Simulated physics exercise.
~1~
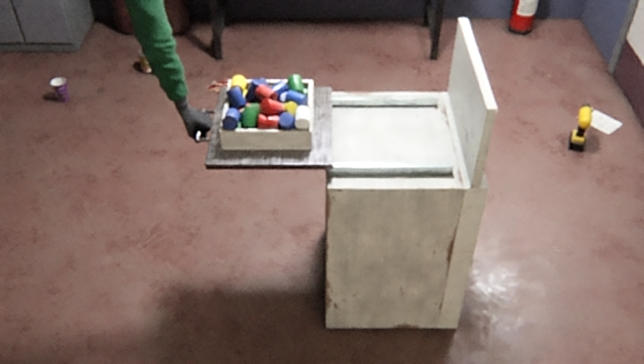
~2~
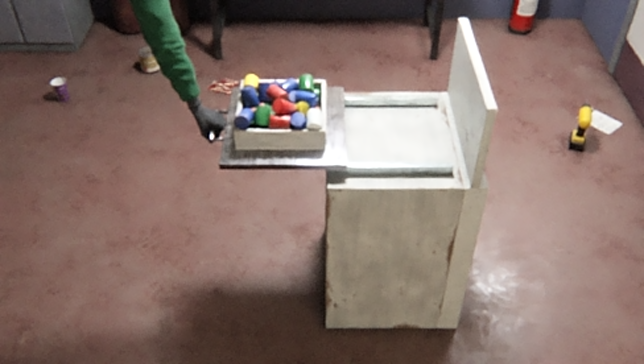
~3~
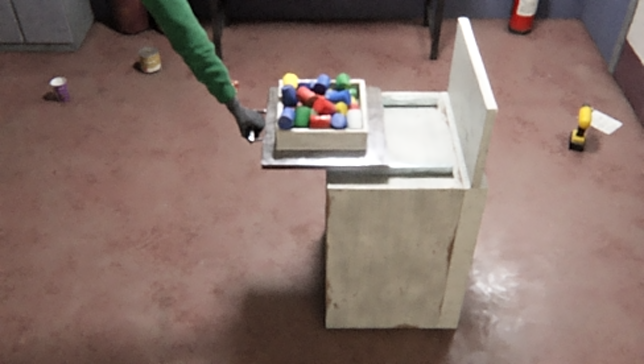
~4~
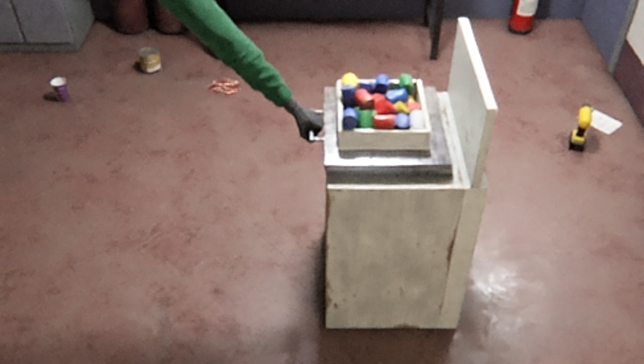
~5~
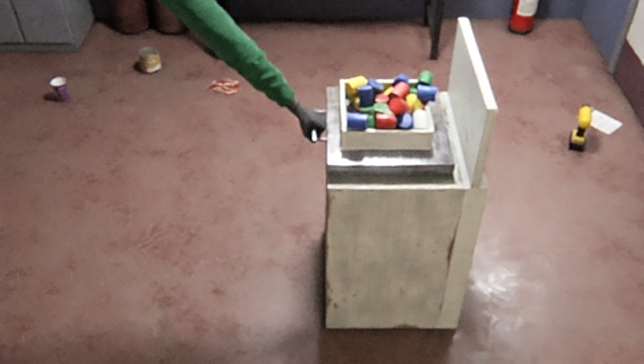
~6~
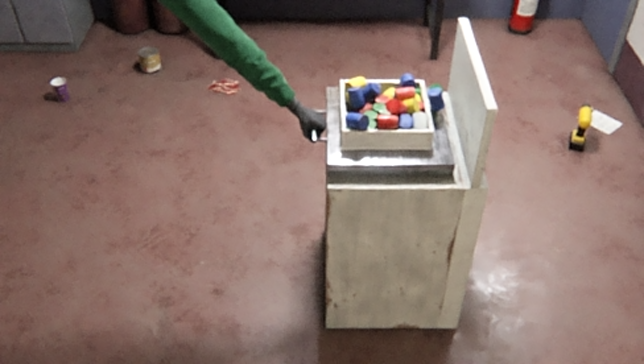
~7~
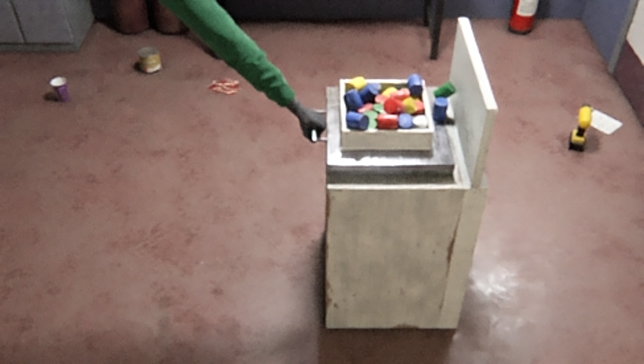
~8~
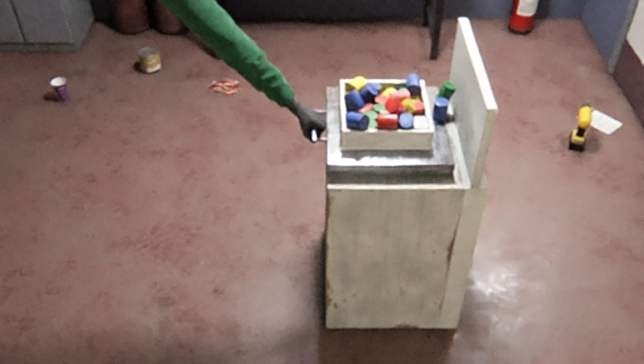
A shelf carrying a white box of loose, colourful jars slides right over a pale cabinet, pushed by a gloved hand in a green sleeve, and stops near the upright back panel; the jars lurch right, and two tumble out, coming to rest between box and panel.
